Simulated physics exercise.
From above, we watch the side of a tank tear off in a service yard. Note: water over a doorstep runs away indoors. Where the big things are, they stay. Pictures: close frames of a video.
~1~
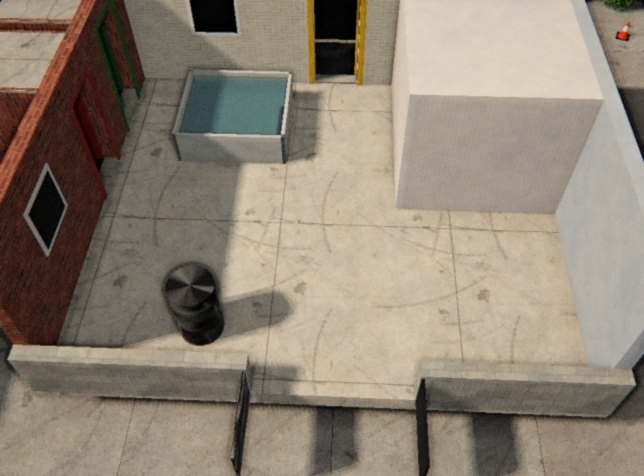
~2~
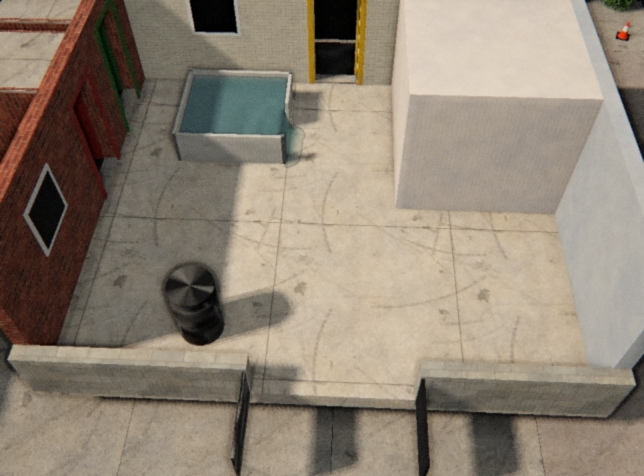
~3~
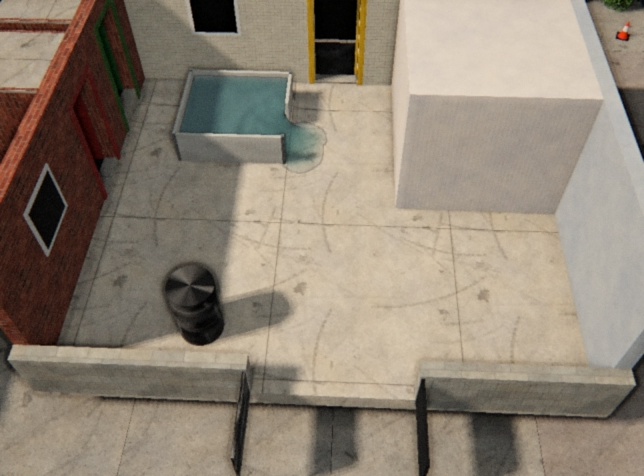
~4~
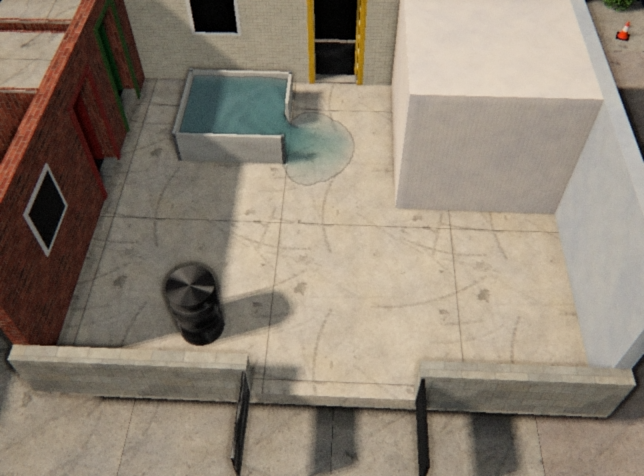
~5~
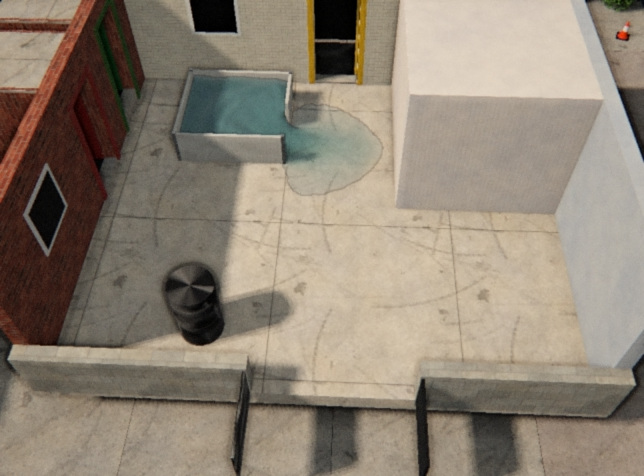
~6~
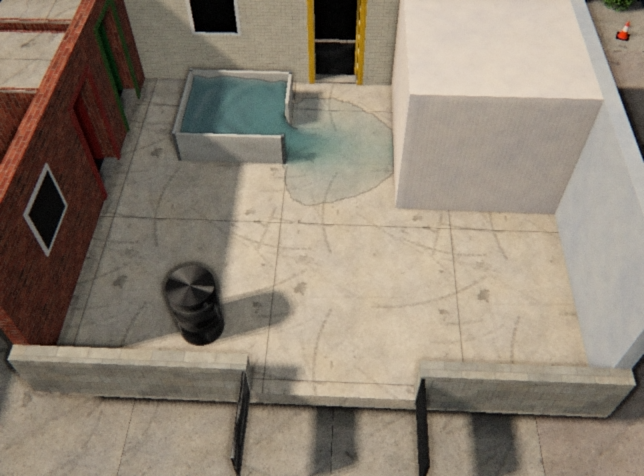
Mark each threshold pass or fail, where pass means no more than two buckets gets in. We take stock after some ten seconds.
Red door - pass; green door - pass; yellow door - fail.
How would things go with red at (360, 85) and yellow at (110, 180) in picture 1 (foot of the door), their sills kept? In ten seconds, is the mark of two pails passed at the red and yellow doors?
Red door: Comes in high; yellow door: Comes in low.
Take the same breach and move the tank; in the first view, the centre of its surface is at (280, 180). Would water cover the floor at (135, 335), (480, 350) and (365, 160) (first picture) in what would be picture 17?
Spot by spot, in the order asked: Untouched, swamped, swamped.
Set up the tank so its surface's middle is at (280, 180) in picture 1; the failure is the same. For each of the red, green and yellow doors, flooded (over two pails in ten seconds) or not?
Red door falls short, green door falls short, yellow door falls short.
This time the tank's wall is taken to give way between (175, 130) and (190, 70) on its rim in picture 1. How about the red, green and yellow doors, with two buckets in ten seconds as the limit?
In order, red door overshoots the limit, green door overshoots the limit, yellow door remains short of it.
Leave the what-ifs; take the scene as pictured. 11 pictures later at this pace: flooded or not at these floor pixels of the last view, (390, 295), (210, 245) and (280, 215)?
Point by point: Inundated, not yet wet, not yet wet.
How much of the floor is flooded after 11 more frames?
25 %, roughly.
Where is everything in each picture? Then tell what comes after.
In the first picture, still water in the open tank at (235, 105).
In the second picture, water pours out at (284, 138) and has run to (290, 163).
In the third picture, the front is at (318, 129), out from the gap at (284, 138).
In the fourth picture, water pours out at (285, 139) and has run to (350, 143).
In the fifth picture, water pours out at (284, 138) and has run to (378, 151).
In the sixth picture, water pours out at (284, 138) and has run to (394, 167).
A moment on, water covers 15 % of the floor; the red door not reached, the green door not reached, the yellow door wet at the sill, nothing in.
Next, water covers 25 % of the floor; the red door not reached, the green door not reached, the yellow door wet at the sill, nothing in.
Then, water covers 40 % of the floor; the red door not reached, the green door not reached, the yellow door under two buckets in.
Later, water covers 55 % of the floor; the red door not reached, the green door wet at the sill, nothing in, the yellow door over two buckets in.
In the end, water covers 80 % of the floor; the red door wet at the sill, nothing in, the green door wet at the sill, nothing in, the yellow door over two buckets in.
